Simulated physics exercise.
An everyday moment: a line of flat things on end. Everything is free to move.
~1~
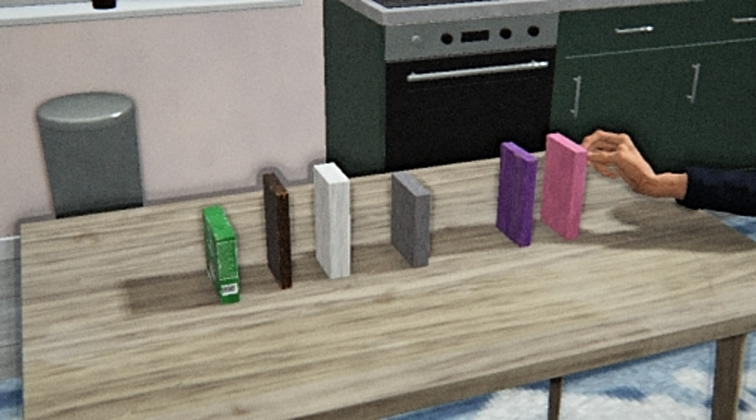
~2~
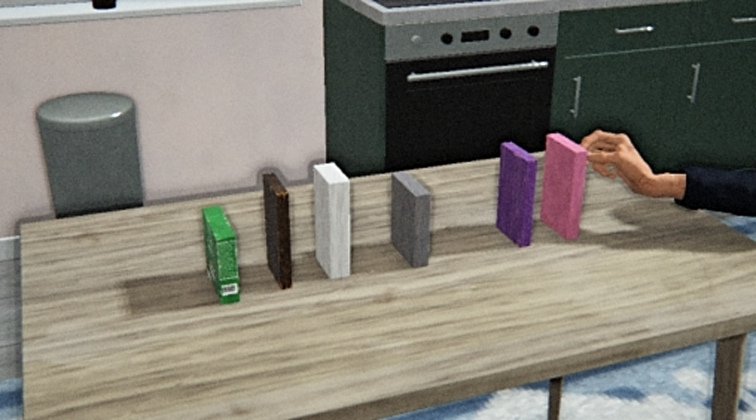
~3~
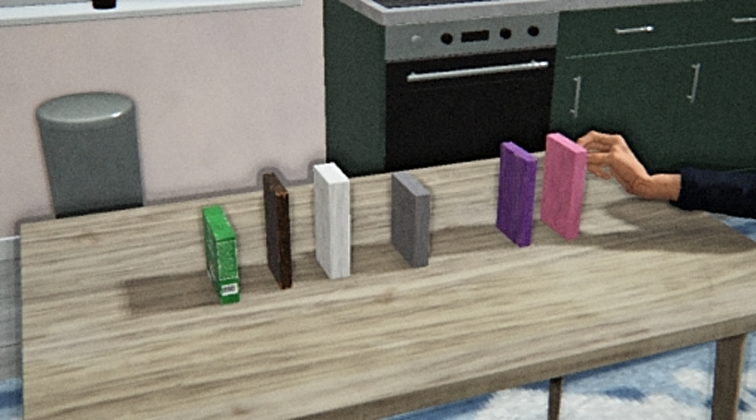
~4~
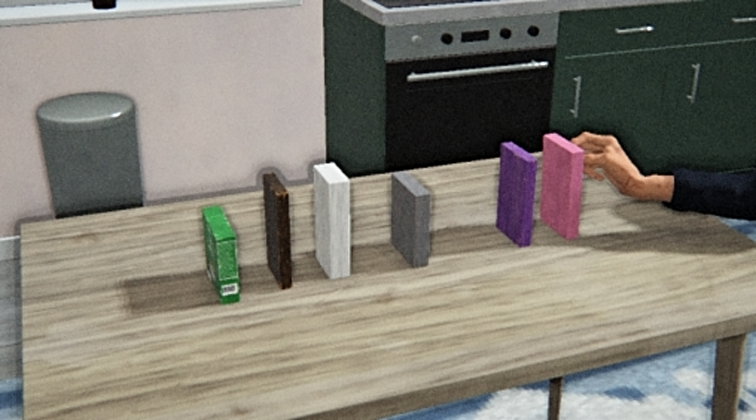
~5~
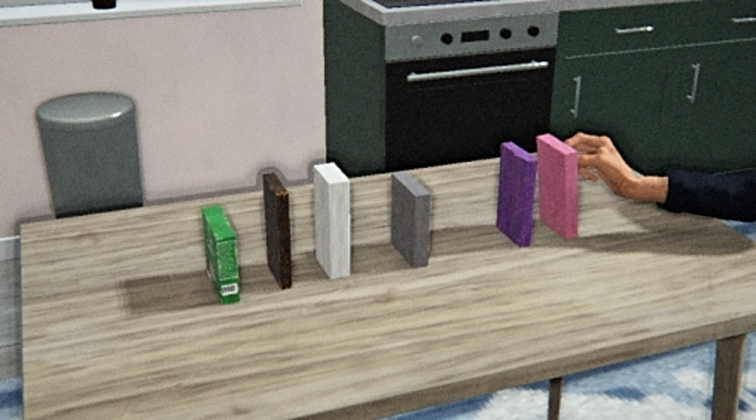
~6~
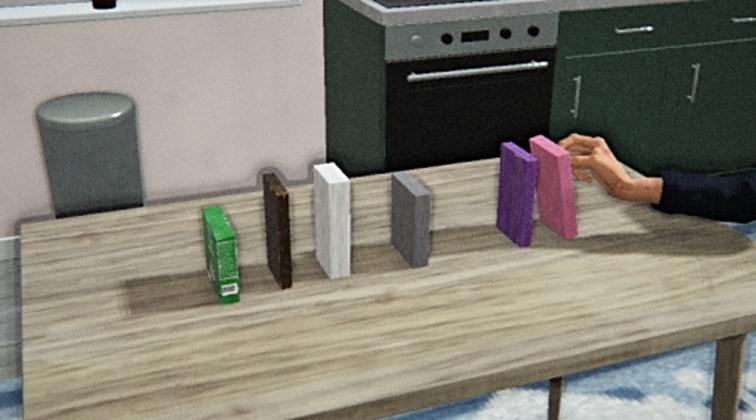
A hand at the right pushes the pink block, which tilts left toward the purple block.
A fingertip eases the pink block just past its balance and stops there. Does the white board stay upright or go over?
The white board stays upright.
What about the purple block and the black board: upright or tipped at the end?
The purple block topples; the black board is still upright.
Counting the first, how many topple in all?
In all, 2.
Then, 0.40 s on from there, pink block 78° over; purple block on its side.
Then, 0.50 s on from there, pink block 79° over; purple block on its side.
In the end, toppled on the table, purple block; the other 3 unmoved. At the end, from the last picture's camera, white board near (332, 221).
